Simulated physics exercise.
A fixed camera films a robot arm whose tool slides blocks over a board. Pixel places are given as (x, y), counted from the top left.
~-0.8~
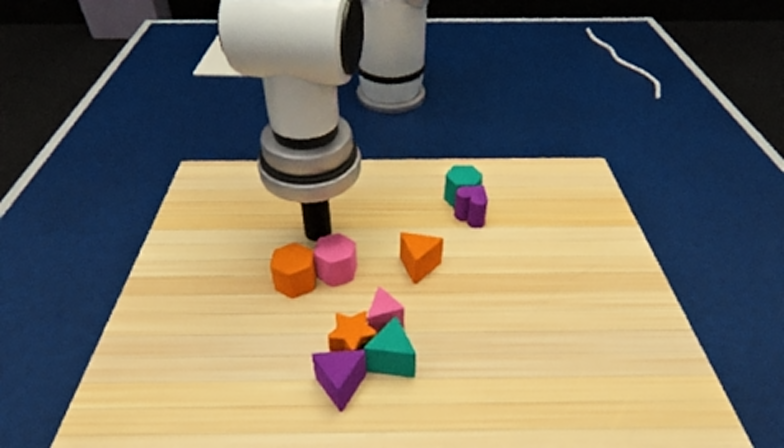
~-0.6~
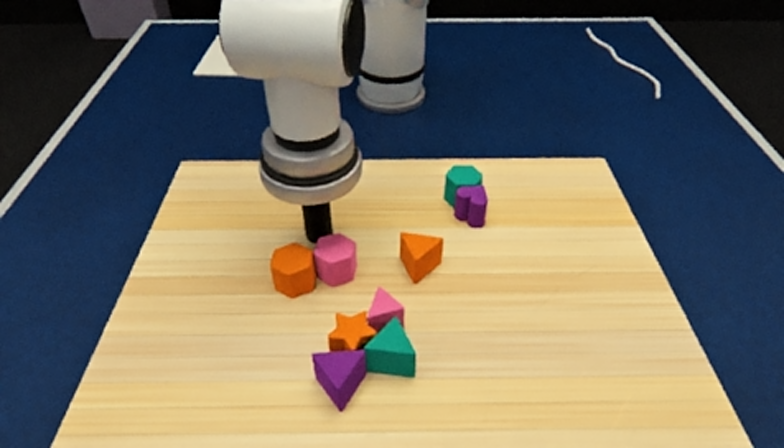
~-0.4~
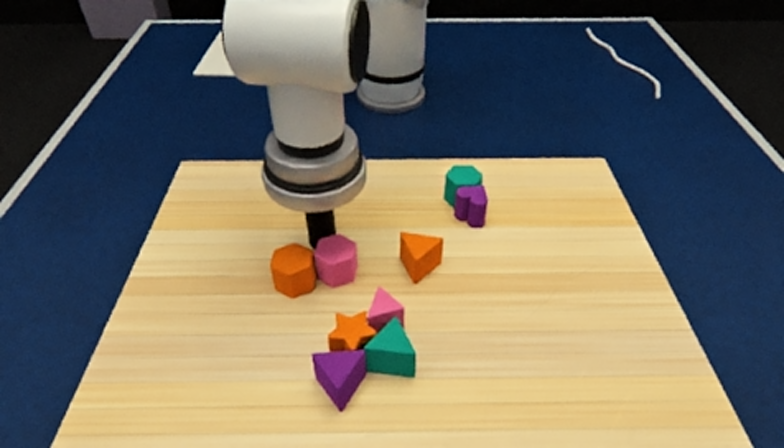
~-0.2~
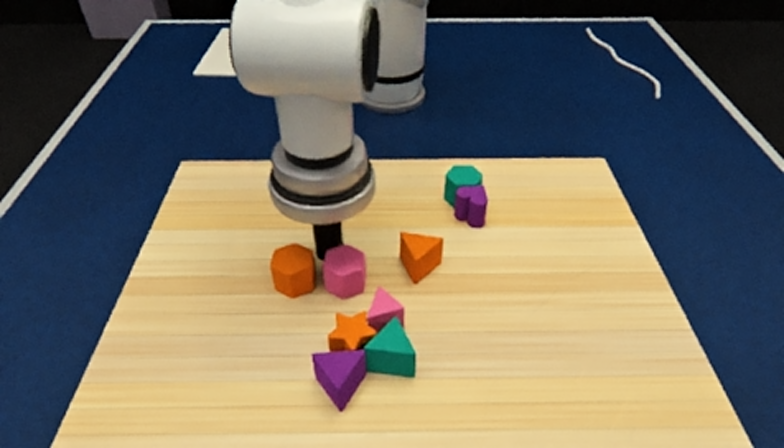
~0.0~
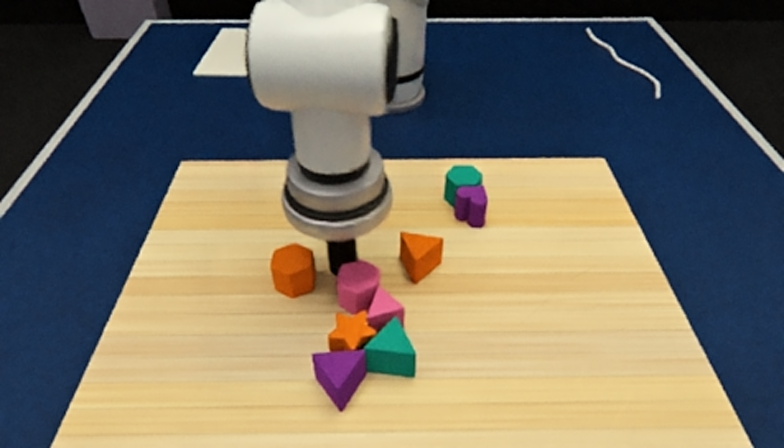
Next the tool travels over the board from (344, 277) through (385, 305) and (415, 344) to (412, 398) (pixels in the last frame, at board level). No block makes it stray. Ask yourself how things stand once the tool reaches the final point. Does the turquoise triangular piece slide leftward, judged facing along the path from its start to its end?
No.
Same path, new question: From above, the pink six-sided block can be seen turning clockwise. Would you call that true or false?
Answer: False.
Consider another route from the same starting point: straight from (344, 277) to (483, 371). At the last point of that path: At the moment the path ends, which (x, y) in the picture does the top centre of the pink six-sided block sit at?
I think it will end close to (492, 383).
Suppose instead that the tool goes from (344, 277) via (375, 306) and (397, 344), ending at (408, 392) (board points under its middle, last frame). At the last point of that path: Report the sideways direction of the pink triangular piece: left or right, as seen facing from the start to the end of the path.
It will end up to the left.
On the path given first. One third of the way, tool at (385, 294); pink six-sided block at (405, 305); pink triangular piece at (427, 326), turned 45° clockwise; turquoise triangular piece at (393, 349), turned 35° clockwise.
Two thirds of the way, tool at (416, 334); pink six-sided block at (443, 346), turned 15° anticlockwise; pink triangular piece at (472, 366), turned 35° clockwise; turquoise triangular piece at (394, 359), turned 85° clockwise.
At the end, tool at (412, 388); orange six-sided block still; pink six-sided block at (456, 374), turned 55° anticlockwise; pink triangular piece at (494, 377); turquoise triangular piece at (379, 383), turned 130° clockwise.
